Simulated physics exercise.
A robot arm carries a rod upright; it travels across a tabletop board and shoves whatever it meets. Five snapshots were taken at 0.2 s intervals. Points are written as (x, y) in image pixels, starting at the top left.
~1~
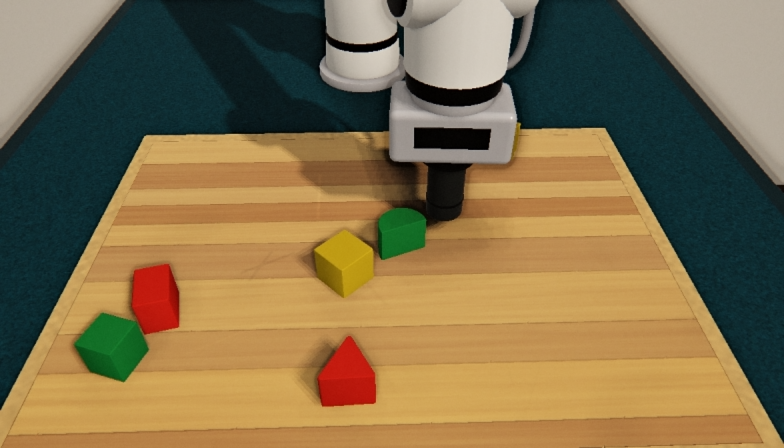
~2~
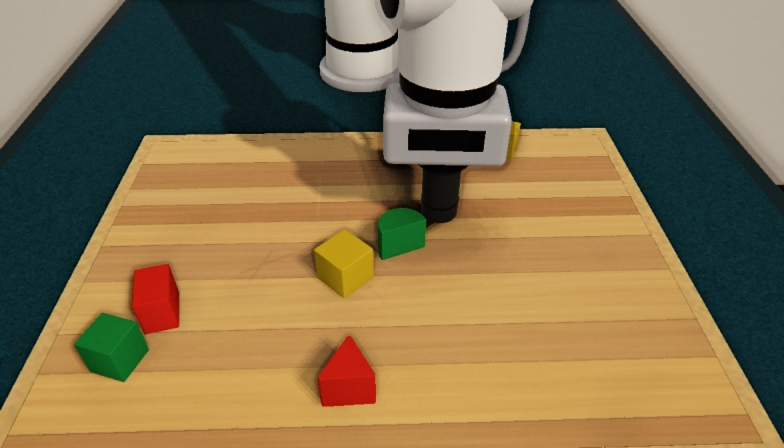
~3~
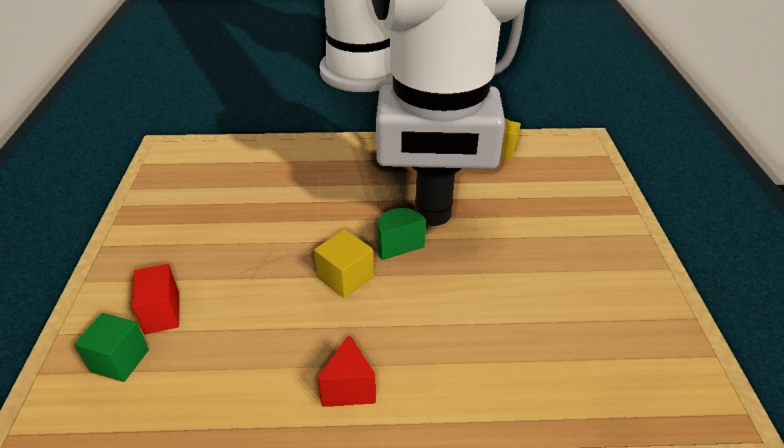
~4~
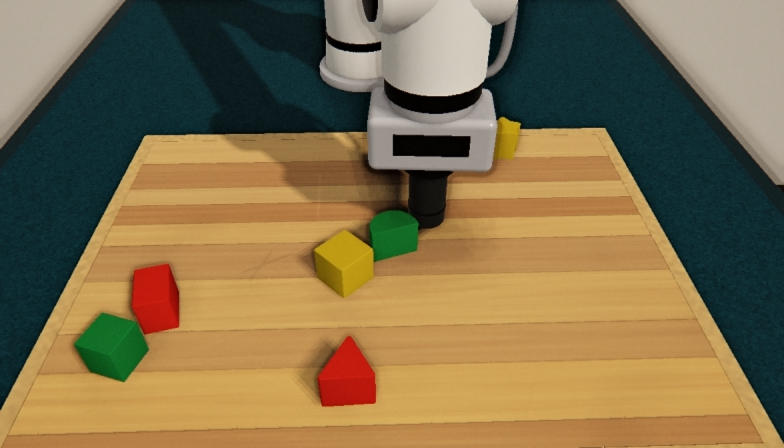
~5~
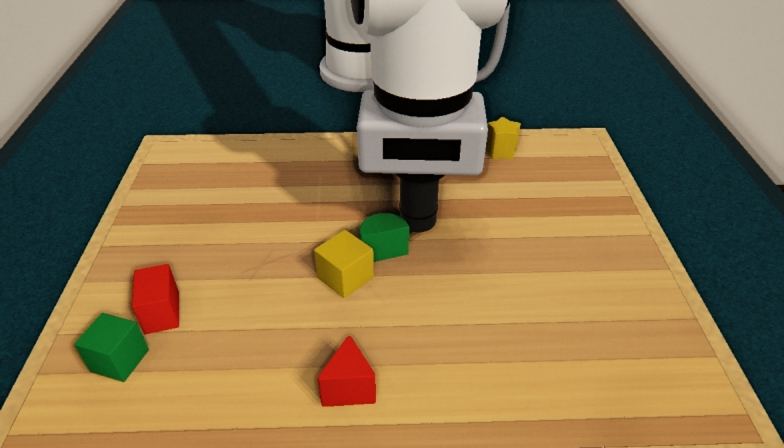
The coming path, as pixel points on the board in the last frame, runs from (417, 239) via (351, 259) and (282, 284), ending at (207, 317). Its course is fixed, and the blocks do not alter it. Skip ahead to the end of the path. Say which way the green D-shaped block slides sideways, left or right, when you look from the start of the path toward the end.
Measured against the direction from start to end, the green D-shaped block shifts toward the right-hand side.
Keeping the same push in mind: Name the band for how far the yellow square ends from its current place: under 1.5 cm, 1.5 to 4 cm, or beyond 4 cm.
It ends farther than 4 cm from its spot.
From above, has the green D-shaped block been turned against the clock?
In short: No.
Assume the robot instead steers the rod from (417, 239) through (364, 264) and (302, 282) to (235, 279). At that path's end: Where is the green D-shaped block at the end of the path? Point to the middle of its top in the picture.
At (185, 272).
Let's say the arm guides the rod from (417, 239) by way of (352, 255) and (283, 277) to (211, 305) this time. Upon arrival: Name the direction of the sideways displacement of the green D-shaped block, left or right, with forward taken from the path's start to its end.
That block drifts right.
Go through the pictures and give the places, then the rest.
Rod tip at (444, 211); block tops, green square at (105, 333); red oblong block at (151, 284); yellow square at (343, 249); green D-shaped block at (399, 218), in the first picture.
Rod at (439, 213); blocks unchanged, in the second picture.
Rod at (433, 215); blocks unchanged, in the third picture.
Rod at (426, 218); green D-shaped block at (391, 221), in the fourth picture.
Rod at (418, 222); green square at (105, 333); red oblong block at (151, 284); yellow square at (343, 249); green D-shaped block at (382, 223), in the fifth picture.
What follows on the original path. One third of the way, rod at (348, 242); yellow square at (315, 264), turned 40° anticlockwise; green D-shaped block at (307, 238), turned 25° clockwise.
Two thirds of the way, rod at (278, 267); yellow square at (281, 293), turned 105° anticlockwise; green D-shaped block at (234, 259), turned 40° clockwise.
At the end, rod at (202, 299); green square in place; red oblong block at (136, 286); yellow square at (273, 298), turned 135° anticlockwise; green D-shaped block at (173, 269), turned 100° clockwise.
